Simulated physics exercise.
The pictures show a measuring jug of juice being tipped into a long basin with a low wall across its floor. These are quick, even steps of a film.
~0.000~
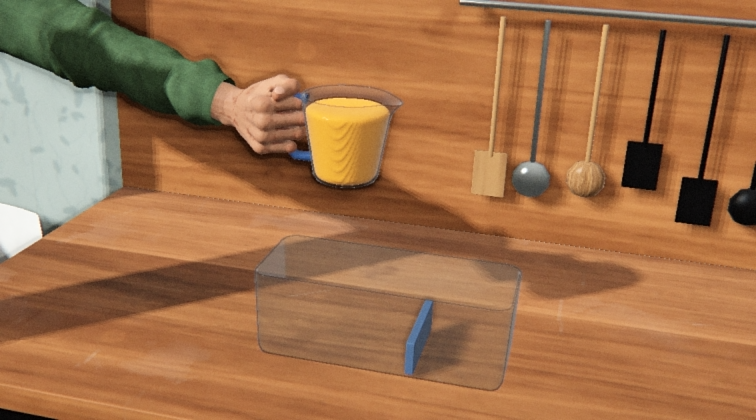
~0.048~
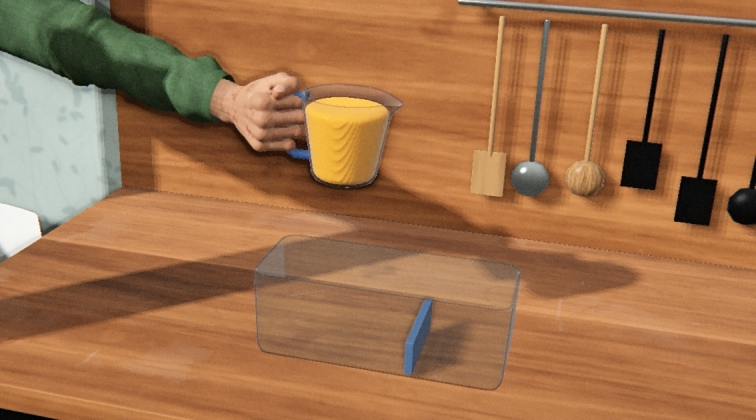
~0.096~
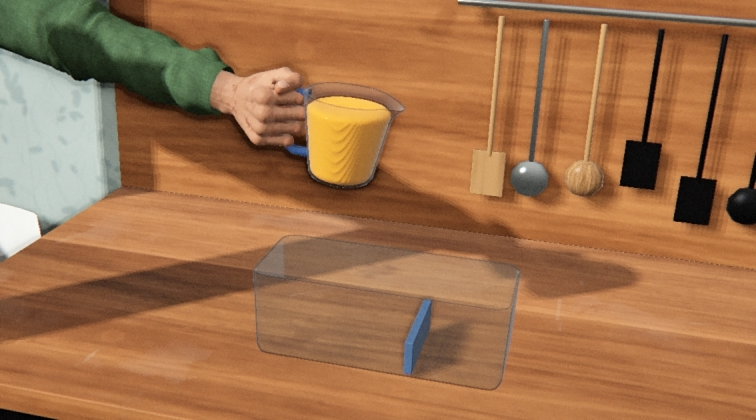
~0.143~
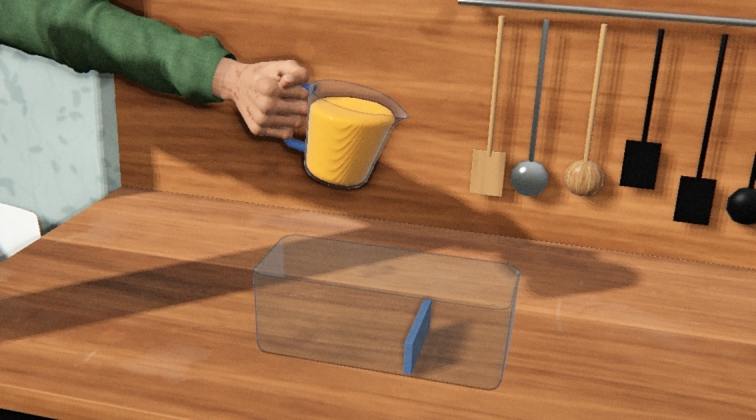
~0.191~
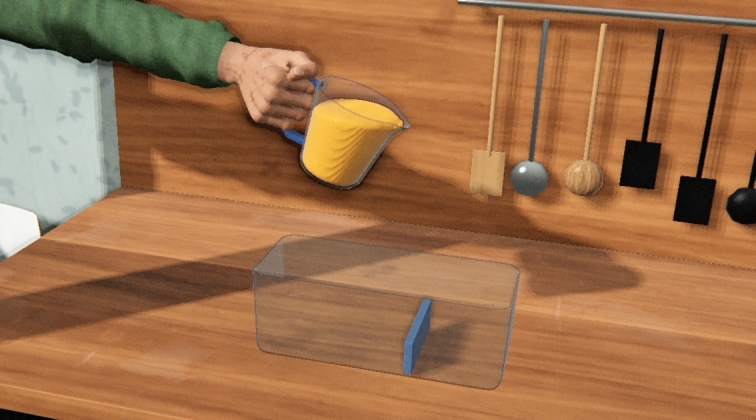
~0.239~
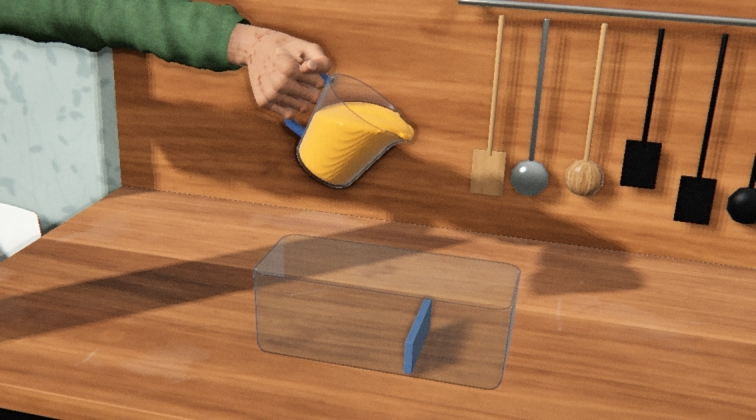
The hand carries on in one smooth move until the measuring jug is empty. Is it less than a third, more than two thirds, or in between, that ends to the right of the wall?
The share right of the wall is over two thirds.
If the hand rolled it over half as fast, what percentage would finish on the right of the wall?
Close to 90 per cent.
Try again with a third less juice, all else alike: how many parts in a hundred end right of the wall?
Close to 80 per cent.
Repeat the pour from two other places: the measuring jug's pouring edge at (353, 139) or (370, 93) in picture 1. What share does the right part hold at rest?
Roughly 5 per cent, and 25 per cent.
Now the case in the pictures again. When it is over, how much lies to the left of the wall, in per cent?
Close to 15 per cent.
A moment on, the measuring jug is tipped on its side and 46 per cent is still to pour, 0 is left of the wall and 17 right of it.
Next, the measuring jug is tipped right over and 8 per cent is still to pour, 5 is left of the wall and 68 right of it.
Then the measuring jug is tipped right over and 0 per cent is still to pour, 11 is left of the wall and 83 right of it.
Later the measuring jug is tipped right over and 0 per cent is still to pour, 13 is left of the wall and 84 right of it.
Finally, 13 per cent lies left of the wall, 84 right of it and 3 outside.
